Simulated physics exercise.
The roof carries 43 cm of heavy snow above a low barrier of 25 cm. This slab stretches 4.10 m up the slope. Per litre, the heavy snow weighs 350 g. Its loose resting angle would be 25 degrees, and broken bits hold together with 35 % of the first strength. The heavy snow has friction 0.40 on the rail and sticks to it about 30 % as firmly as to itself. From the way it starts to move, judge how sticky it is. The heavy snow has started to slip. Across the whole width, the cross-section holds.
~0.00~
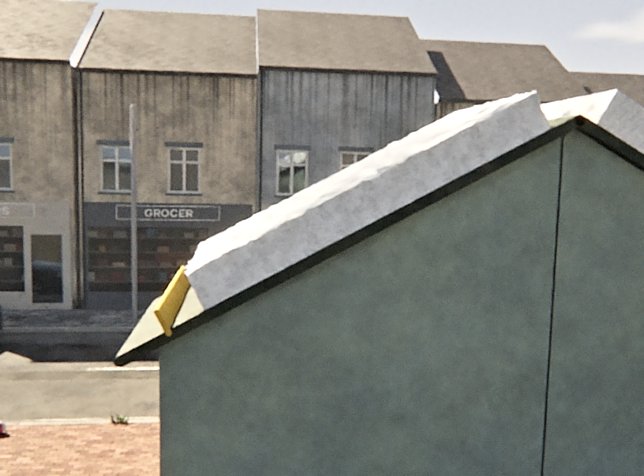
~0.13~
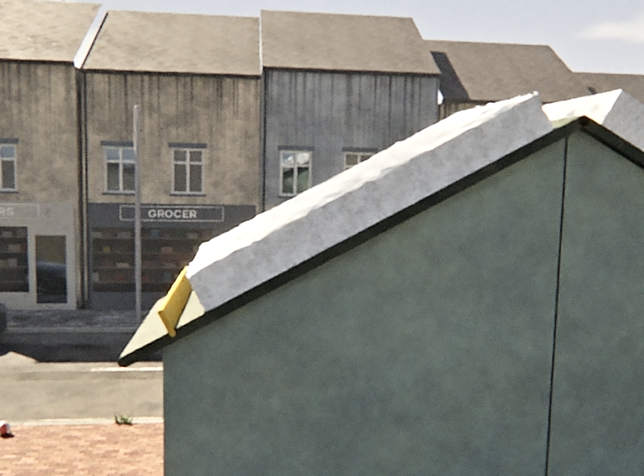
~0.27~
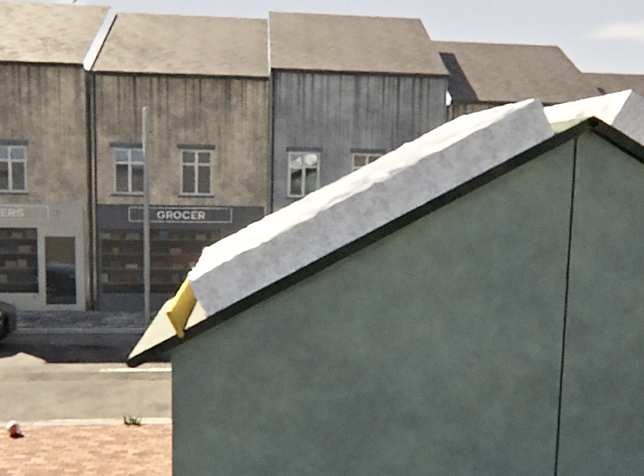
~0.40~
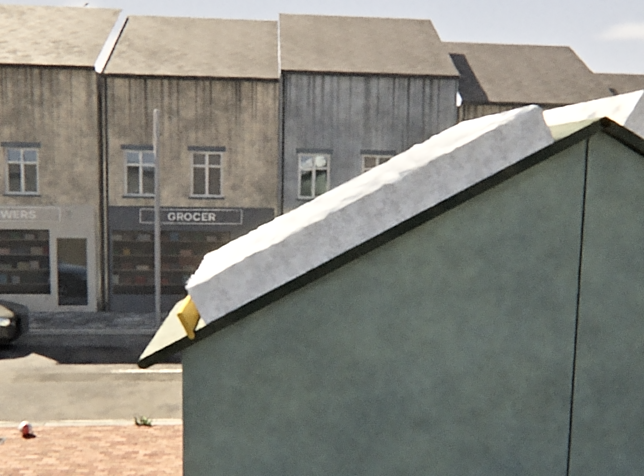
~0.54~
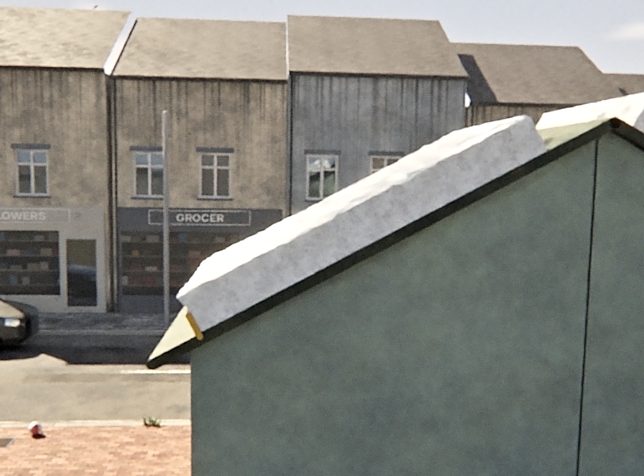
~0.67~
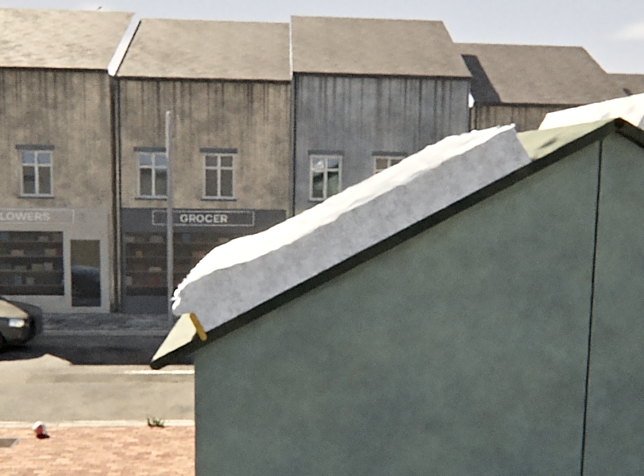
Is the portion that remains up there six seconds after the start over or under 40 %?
I'd say it lands north of 40 %.
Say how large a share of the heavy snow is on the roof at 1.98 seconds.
70 per cent.
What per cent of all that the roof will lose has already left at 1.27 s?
I'd put it near 30 per cent.
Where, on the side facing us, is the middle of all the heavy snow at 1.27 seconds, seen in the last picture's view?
Look around (277, 269) on the near face.
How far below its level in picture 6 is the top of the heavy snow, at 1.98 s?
Measured change: Around 0.7 m.
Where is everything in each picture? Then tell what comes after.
The first frame shows foremost bit of the heavy snow at (188, 279).
The second frame shows foremost bit of the heavy snow at (189, 281), its middle shifted 2.6 cm.
The third frame shows foremost bit of the heavy snow at (190, 286), its middle shifted 11 cm.
The fourth frame shows foremost bit of the heavy snow at (188, 294), its middle shifted 25 cm.
The fifth frame shows foremost bit of the heavy snow at (181, 303), its middle shifted 44 cm, 3 % of it past the rail, in one piece.
The sixth frame shows foremost bit of the heavy snow at (173, 314), its middle shifted 64 cm, 5 % of it past the rail, in one piece.
After 1.27 s, 89 % of the snow is on the roof.
After 1.98 s, 71 % of the snow is on the roof.
After 2.69 s, 65 % of the snow is on the roof.
After 3.40 s, 65 % of the snow is on the roof.
After 6.00 s, 64 % of the snow is on the roof.
